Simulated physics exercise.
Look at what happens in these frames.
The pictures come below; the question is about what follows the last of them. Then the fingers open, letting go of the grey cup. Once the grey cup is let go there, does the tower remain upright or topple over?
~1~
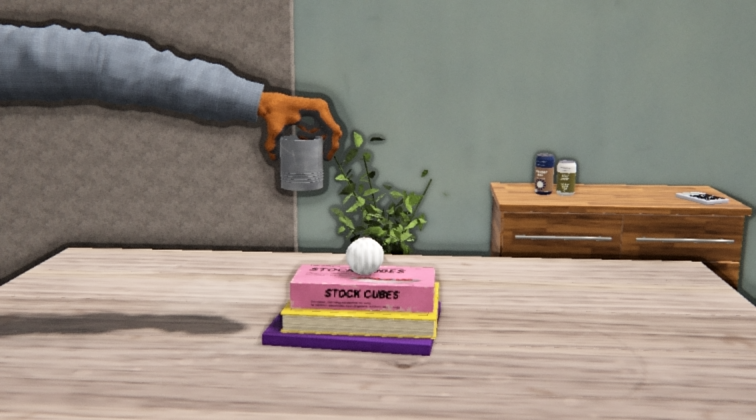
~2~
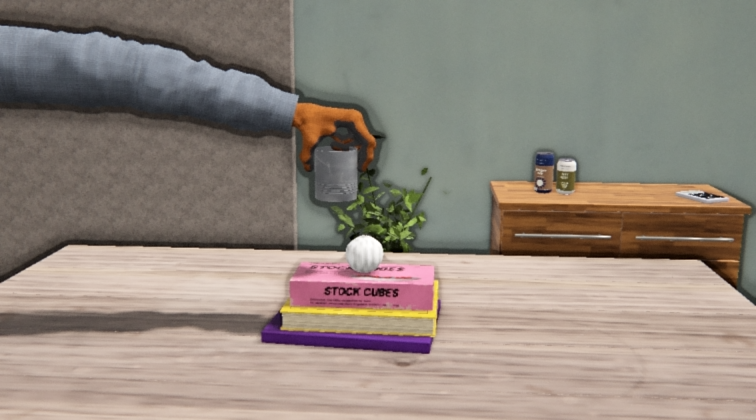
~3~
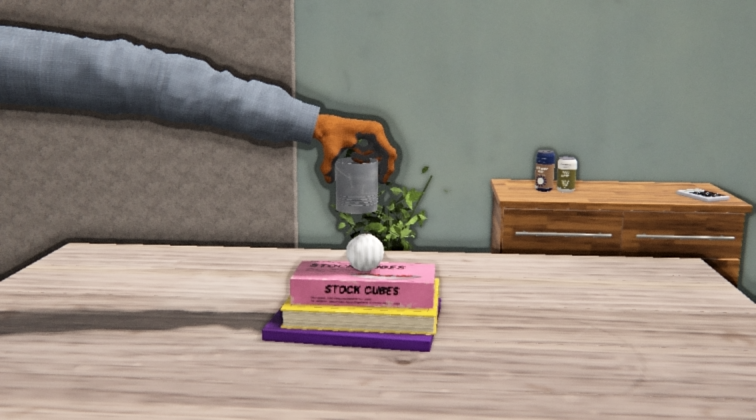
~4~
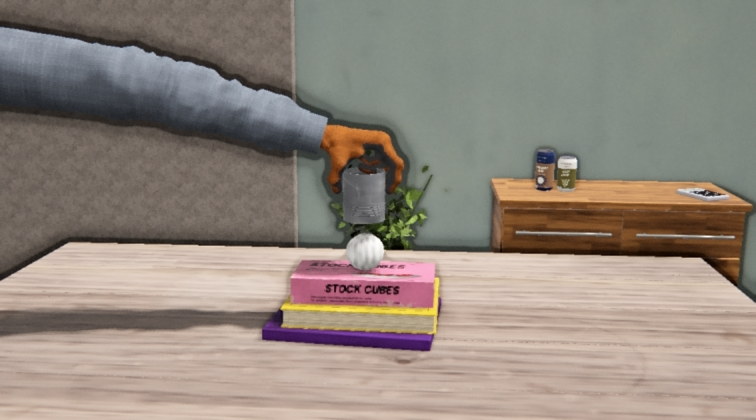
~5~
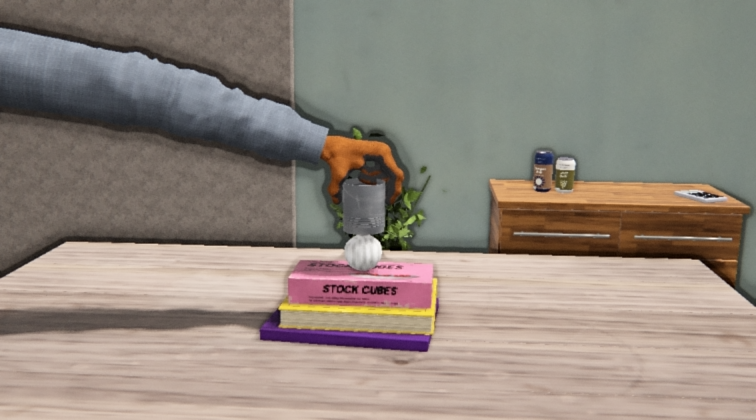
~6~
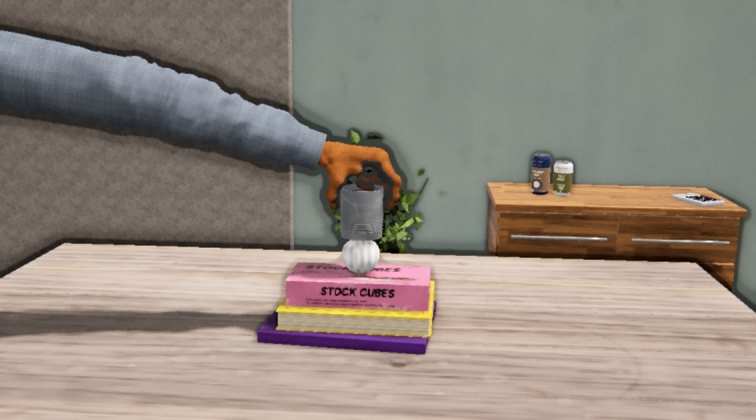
It topples over.
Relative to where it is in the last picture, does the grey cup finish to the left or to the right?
Observed: The object is displaced in the rightward direction.
Then, 0.60 s on from there, grey cup turned 57° from how it was put near (394, 224).
Then, 0.80 s on from there, grey cup now fallen.
Then, 0.90 s on from there, things are still on the move.
In the end, fallen, grey cup; the other 4 unmoved. At the end, from the last picture's camera, grey cup near (472, 309). The pile gives way.
